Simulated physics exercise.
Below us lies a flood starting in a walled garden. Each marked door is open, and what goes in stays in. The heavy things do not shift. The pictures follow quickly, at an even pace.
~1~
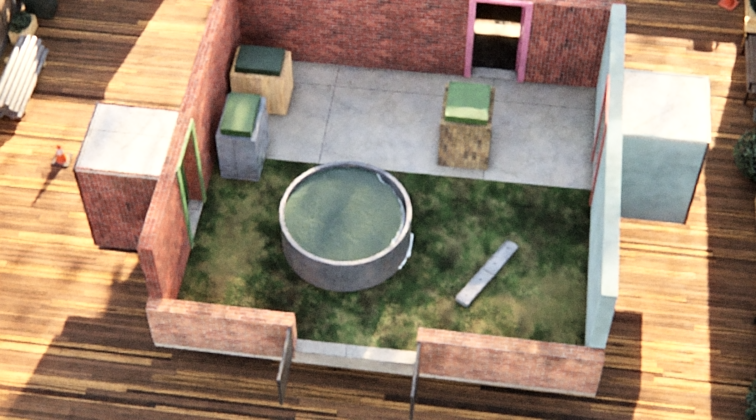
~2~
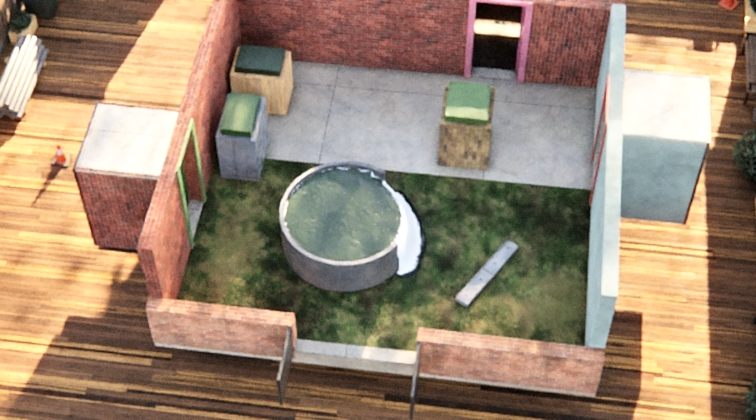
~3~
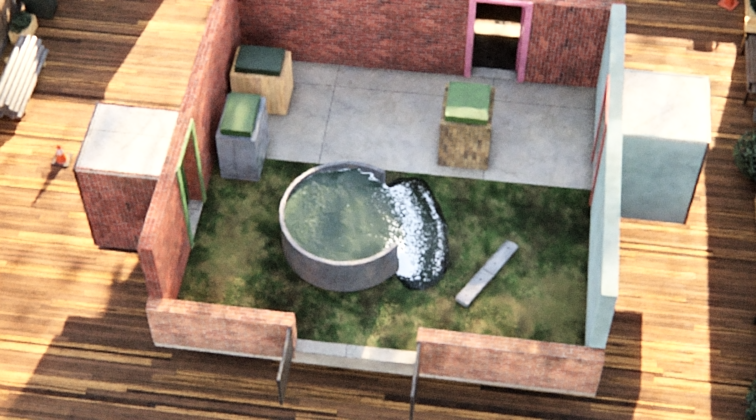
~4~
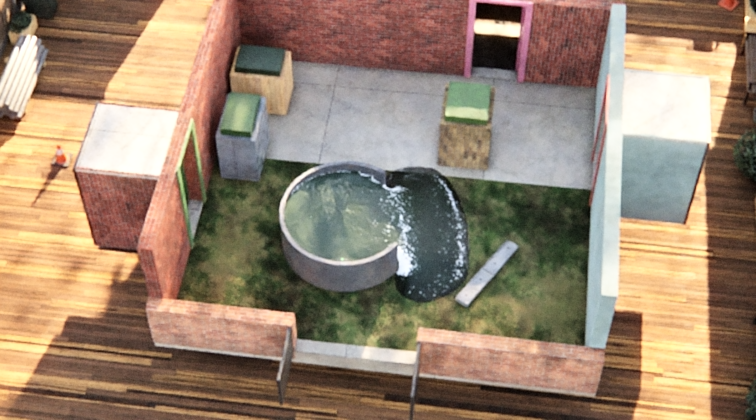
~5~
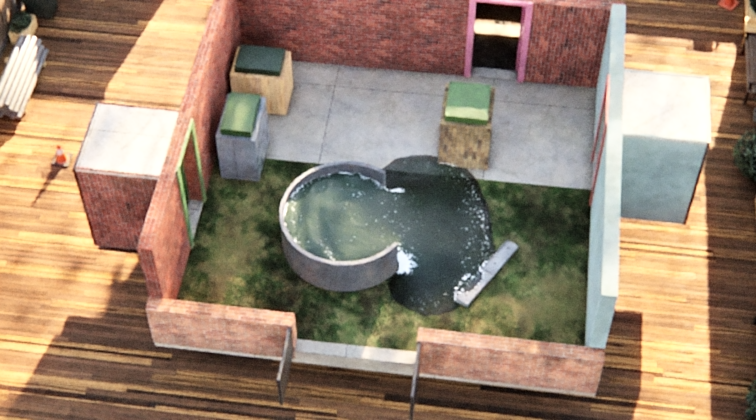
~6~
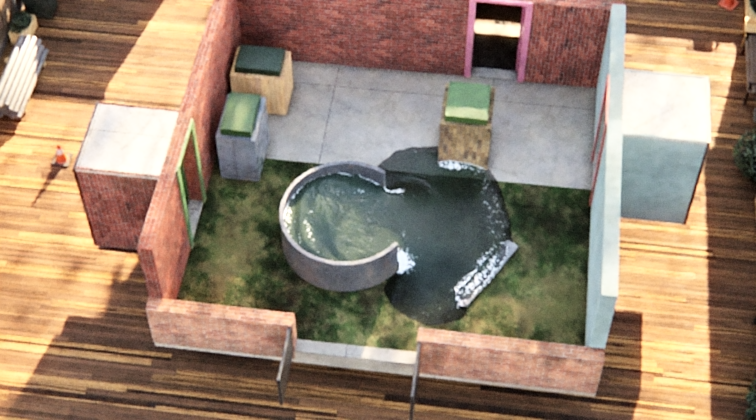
A round grey pool of greenish water stands on the grass of a brick-walled garden, seen from high above by a still camera. Behind it, green-topped blocks sit on grey paving near a pink-framed doorway, with a pale plank lying to the right. The pool's right side opens and water pours out, white at first, then spreading dark across the grass, reaching the plank and foaming against it.
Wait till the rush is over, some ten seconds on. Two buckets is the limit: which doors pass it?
One by one: The red door admits no more than that; the pink door lets in a lot; the green door admits no more than that.
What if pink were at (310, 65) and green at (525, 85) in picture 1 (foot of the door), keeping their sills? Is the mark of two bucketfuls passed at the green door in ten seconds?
My reading: Green is over.
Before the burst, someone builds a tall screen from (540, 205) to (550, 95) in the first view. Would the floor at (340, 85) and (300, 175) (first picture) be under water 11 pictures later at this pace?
In turn: Dry, dry.
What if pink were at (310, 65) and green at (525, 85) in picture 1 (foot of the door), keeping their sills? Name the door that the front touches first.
It is the red-painted one.
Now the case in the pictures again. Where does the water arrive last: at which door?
I say the one in green.
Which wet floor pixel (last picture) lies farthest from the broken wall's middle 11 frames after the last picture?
Around (586, 107).
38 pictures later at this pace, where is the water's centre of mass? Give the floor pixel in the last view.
At about (449, 208).
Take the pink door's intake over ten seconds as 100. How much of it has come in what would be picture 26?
About 0 per cent.
A moment on, water covers 30 % of the floor; the red door not reached, the pink door not reached, the green door not reached.
Next, water covers 45 % of the floor; the red door wet at the sill, nothing in, the pink door not reached, the green door not reached.
Then, water covers 60 % of the floor; the red door wet at the sill, nothing in, the pink door wet at the sill, nothing in, the green door not reached.
Later, water covers 75 % of the floor; the red door wet at the sill, nothing in, the pink door over two buckets in, the green door not reached.
In the end, water covers 95 % of the floor; the red door wet at the sill, nothing in, the pink door over two buckets in, the green door wet at the sill, nothing in.
